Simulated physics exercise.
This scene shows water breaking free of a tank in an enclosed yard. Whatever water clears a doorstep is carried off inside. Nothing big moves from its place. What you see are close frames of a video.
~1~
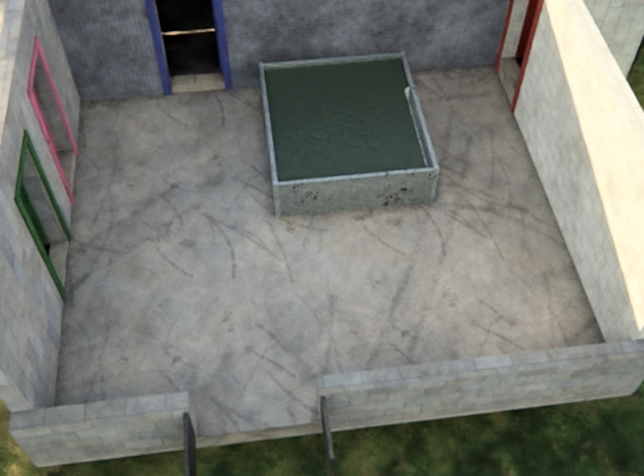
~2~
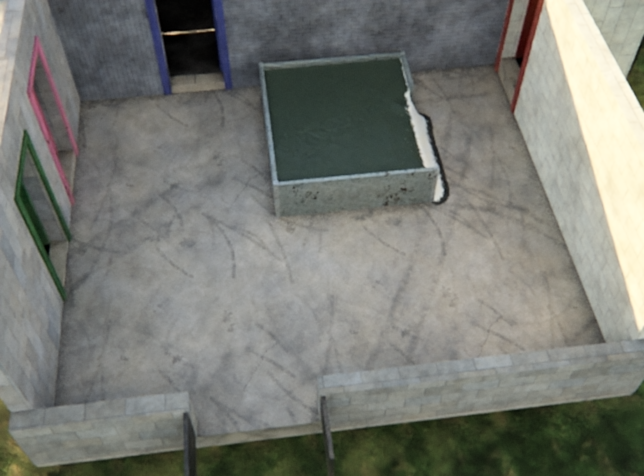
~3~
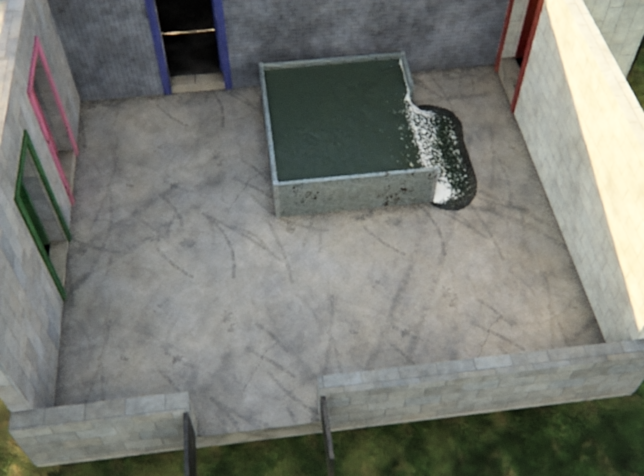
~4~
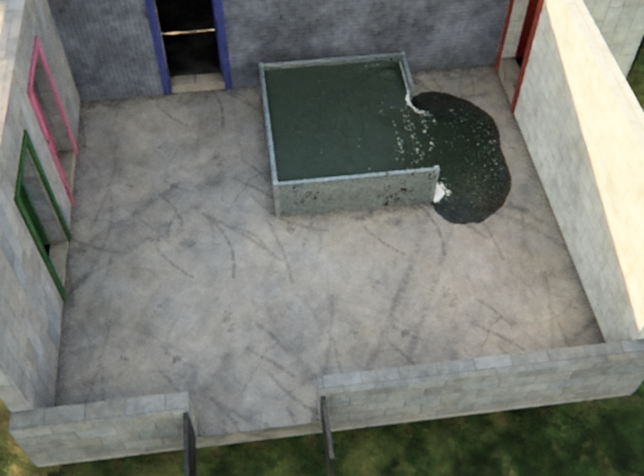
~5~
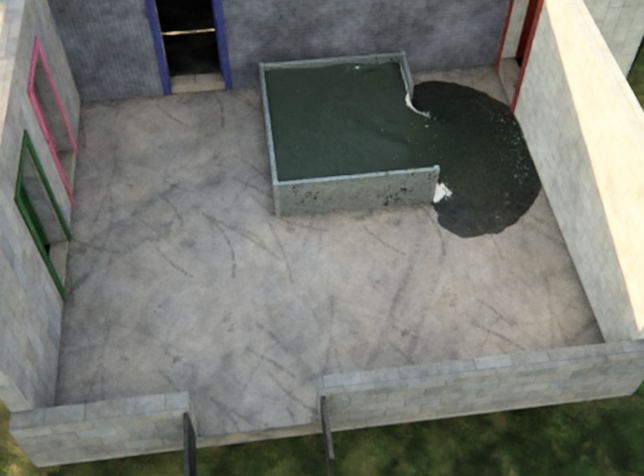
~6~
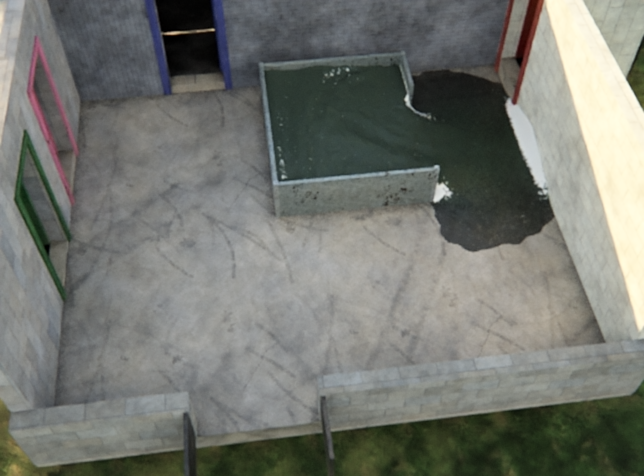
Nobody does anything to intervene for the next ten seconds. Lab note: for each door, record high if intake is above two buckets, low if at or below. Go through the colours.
Red door: Low; green door: High; pink door: Low; blue door: Low.
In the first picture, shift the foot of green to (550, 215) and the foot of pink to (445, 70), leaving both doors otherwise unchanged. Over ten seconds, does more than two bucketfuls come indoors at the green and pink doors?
So the green one runs past it while the pink one runs past it.
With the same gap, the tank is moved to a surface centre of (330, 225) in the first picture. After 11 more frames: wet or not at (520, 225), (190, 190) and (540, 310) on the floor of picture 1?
Soaked, parched, soaked.
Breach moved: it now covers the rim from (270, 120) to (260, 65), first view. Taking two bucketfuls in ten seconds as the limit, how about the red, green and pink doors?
Against the threshold, the red door misses it, the green door beats it and the pink door beats it.
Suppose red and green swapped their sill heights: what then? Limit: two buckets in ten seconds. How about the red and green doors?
To sum up, the red door breaks past the limit while the green door never reaches the limit.
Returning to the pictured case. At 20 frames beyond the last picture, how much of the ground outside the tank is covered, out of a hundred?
I'd guess some 40 per cent.
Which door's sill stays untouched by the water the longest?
My answer: The green-painted one.
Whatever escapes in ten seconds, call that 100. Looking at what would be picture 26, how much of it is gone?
Around 5 percent.
A moment on, water covers 15 % of the floor; the red door wet at the sill, nothing in, the green door not reached, the pink door not reached, the blue door not reached.
Next, water covers 25 % of the floor; the red door wet at the sill, nothing in, the green door not reached, the pink door not reached, the blue door not reached.
Then, water covers 40 % of the floor; the red door under two buckets in, the green door not reached, the pink door not reached, the blue door wet at the sill, nothing in.
Later, water covers 85 % of the floor; the red door under two buckets in, the green door wet at the sill, nothing in, the pink door wet at the sill, nothing in, the blue door wet at the sill, nothing in.
In the end, water covers 95 % of the floor; the red door under two buckets in, the green door over two buckets in, the pink door wet at the sill, nothing in, the blue door wet at the sill, nothing in.
